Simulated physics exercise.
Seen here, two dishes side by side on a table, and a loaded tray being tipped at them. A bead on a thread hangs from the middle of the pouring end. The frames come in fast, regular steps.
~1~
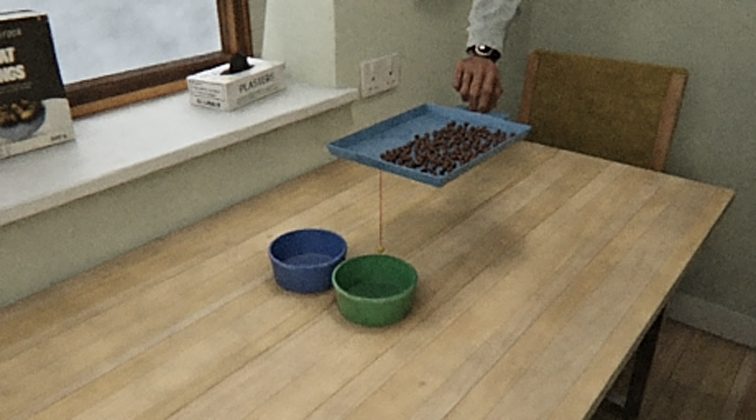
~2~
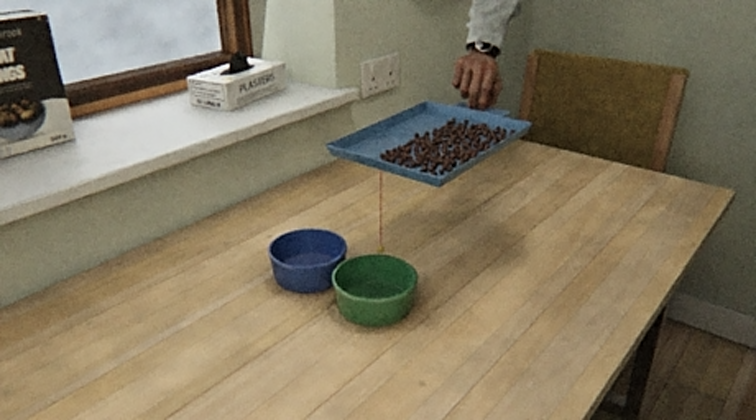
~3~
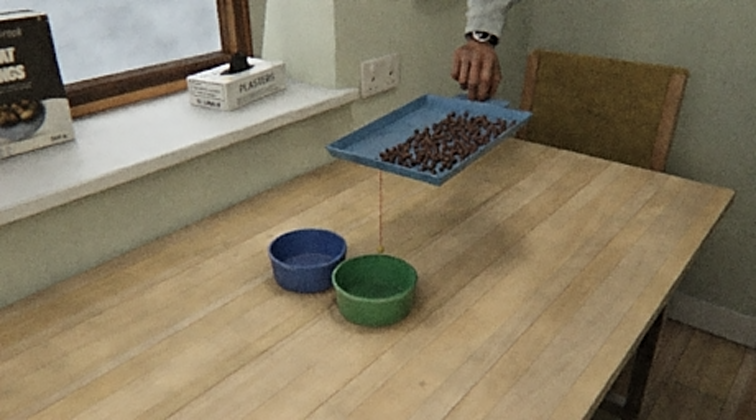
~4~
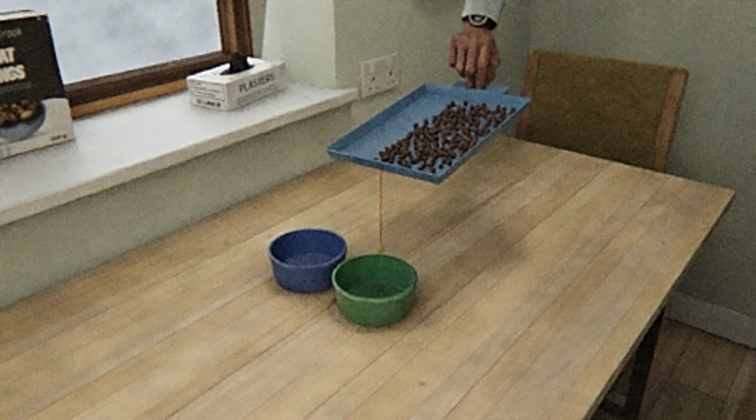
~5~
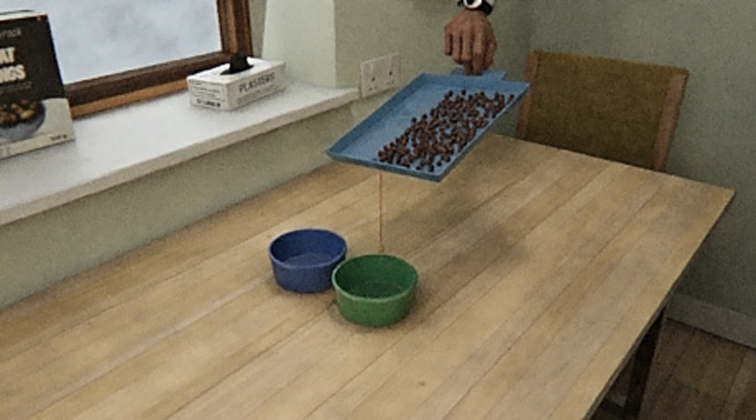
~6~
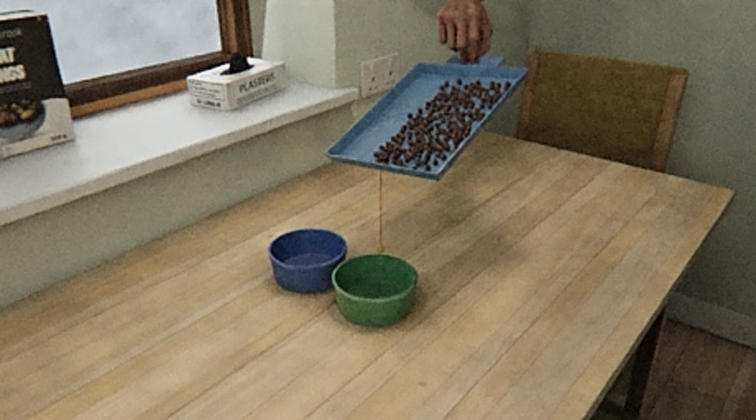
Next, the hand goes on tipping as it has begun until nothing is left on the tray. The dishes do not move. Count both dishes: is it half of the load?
The two hold over half of the load.
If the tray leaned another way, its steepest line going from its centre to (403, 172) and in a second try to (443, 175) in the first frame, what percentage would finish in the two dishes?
Roughly 50 per cent, and 10 per cent.
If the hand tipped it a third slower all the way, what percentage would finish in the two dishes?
About 90 per cent.
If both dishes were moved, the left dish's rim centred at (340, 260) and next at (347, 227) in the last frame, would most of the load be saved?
One: More than half. Two: Below a half.
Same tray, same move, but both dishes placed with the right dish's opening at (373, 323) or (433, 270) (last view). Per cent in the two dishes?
Roughly 10 per cent, and 40 per cent.
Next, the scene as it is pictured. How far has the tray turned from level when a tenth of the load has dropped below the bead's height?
Near 70 degrees.
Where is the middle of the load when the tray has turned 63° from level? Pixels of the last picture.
At about (357, 163).
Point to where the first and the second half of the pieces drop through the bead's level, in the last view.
The first part at (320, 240); the rest at (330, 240).
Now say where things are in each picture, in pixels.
In the first picture, corners of the pouring end at (332, 144) and (440, 176), level; middle of the load at (444, 148), allspice berries; left dish at (281, 274); right dish at (348, 306); bead on its thread at (381, 249).
In the second picture, corners of the pouring end at (331, 144) and (440, 176), level; middle of the load at (444, 146).
In the third picture, corners of the pouring end at (331, 146) and (439, 175), tipped barely, lowest at the left corner; middle of the load at (444, 142).
In the fourth picture, corners of the pouring end at (330, 148) and (438, 173), tipped a little, lowest at the left corner; middle of the load at (443, 136).
In the fifth picture, corners of the pouring end at (330, 150) and (437, 172), tipped clearly, lowest at the left corner; middle of the load at (441, 130).
In the sixth picture, corners of the pouring end at (330, 152) and (436, 171), tipped clearly, lowest at the left corner; middle of the load at (437, 125), about half on the move; left dish at (281, 274); right dish at (348, 306).
Soon after the last picture, tray tipped steeply; most on the tray; about a quarter in the air.
A little later, tray tipped past a quarter turn; a stray few on the tray; a small part in the right dish; about half in the left dish; a small part outside both; about a quarter in the air.
Later still, tray tipped past a quarter turn; about a quarter in the right dish; about two thirds in the left dish; a small part outside both.
At rest, tray tipped past a quarter turn; about a quarter in the right dish; about two thirds in the left dish; a small part outside both.
